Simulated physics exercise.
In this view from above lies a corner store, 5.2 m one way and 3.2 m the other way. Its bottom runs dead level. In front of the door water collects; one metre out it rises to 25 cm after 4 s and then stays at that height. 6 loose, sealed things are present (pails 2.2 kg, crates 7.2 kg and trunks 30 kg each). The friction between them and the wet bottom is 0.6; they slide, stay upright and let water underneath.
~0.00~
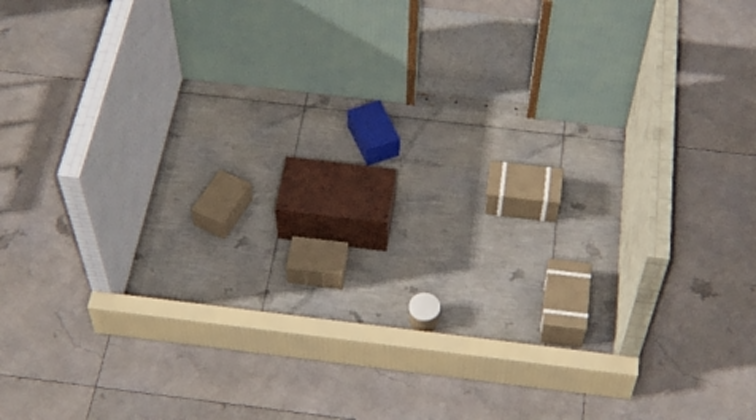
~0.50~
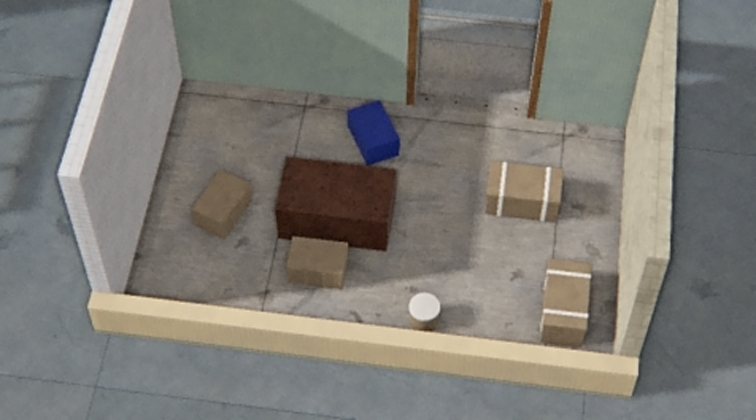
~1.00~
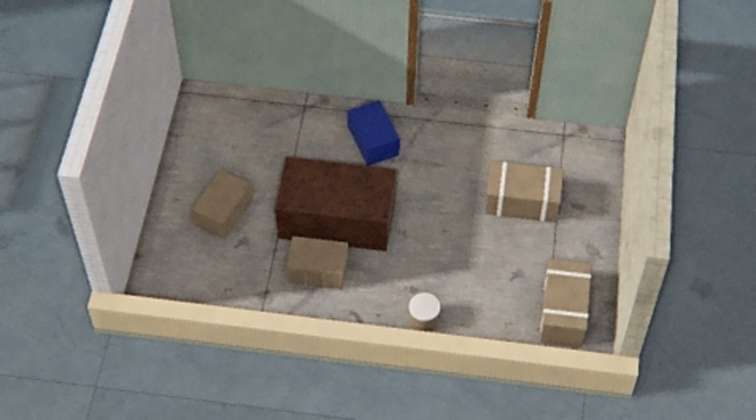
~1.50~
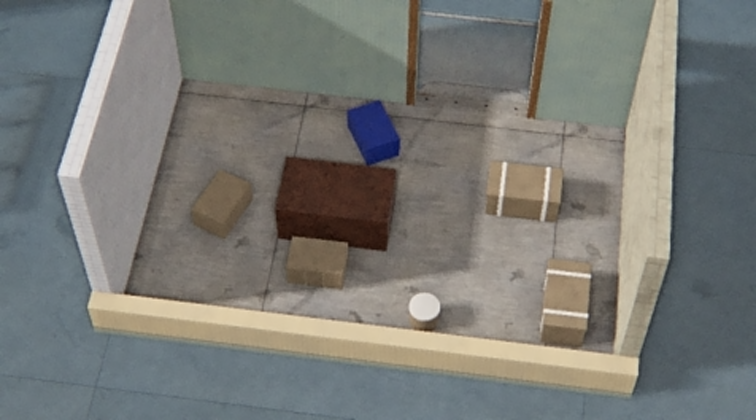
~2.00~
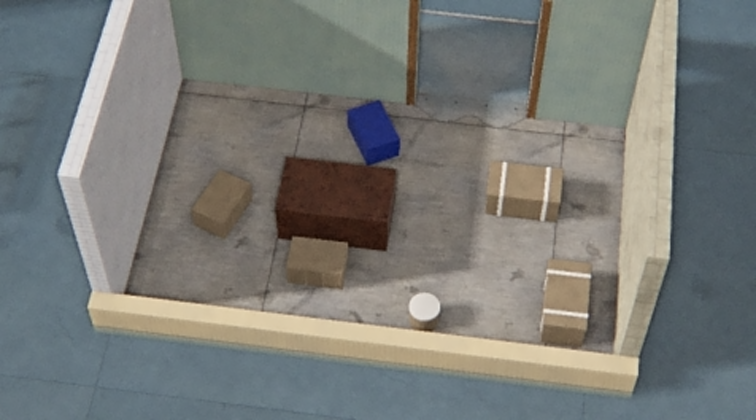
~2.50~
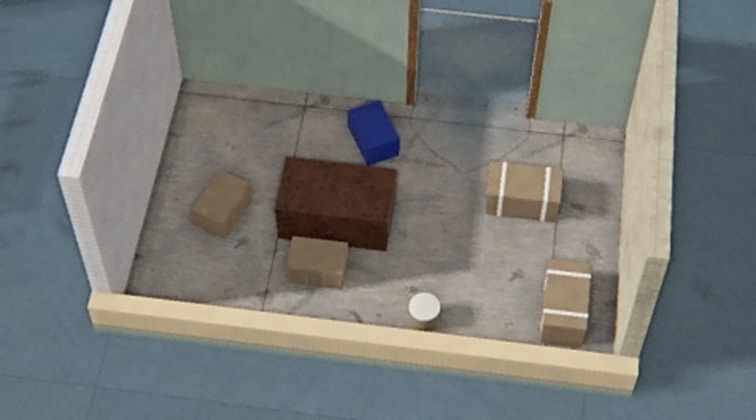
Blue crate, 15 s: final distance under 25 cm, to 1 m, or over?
To 1 m.
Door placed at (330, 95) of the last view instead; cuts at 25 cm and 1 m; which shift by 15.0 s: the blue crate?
Result for the blue crate: Large displacement.
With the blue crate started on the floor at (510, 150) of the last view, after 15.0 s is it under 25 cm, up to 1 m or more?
I'd say it goes a long distance.
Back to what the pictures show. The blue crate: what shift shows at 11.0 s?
Displacement by then near 30 cm.
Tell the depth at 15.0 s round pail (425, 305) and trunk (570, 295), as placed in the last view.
About 21 and 18 cm.
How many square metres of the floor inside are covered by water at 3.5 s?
Roughly 3.0 m2.
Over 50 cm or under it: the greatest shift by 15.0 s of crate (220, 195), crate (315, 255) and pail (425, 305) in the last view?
Result, in order: Bigger / not bigger / bigger.
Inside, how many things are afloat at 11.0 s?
That would be 6 of them.
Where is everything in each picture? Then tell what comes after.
The first frame shows the blue crate at (373, 125), on the bottom; water covers 0.0 m2; 0 of 6 have shifted.
The second frame shows the blue crate at (373, 125), on the bottom; water covers 0.0 m2; 0 of 6 have shifted.
The third frame shows the blue crate at (373, 125), on the bottom; water covers 0.0 m2; 0 of 6 have shifted.
The fourth frame shows the blue crate at (373, 125), on the bottom; 0.0 m2 under water; 0 of 6 have shifted.
The fifth frame shows the blue crate at (373, 125), on the bottom; 0.1 m2 under water; 0 of 6 have shifted.
The sixth frame shows the blue crate at (373, 125) rests on the ground; water covers 0.8 m2; 0 of 6 have shifted.
After 3.5 s the blue crate is near (373, 125), 0.0 m from its start, aground; 0 afloat.
After 6.8 s the blue crate is near (342, 118), 0.4 m from its start, aground; 3 afloat.
After 11.0 s the blue crate is near (351, 123), 0.3 m from its start, afloat; 6 afloat.
After 15.0 s the blue crate is near (367, 146), 0.4 m from its start, afloat; 6 afloat.
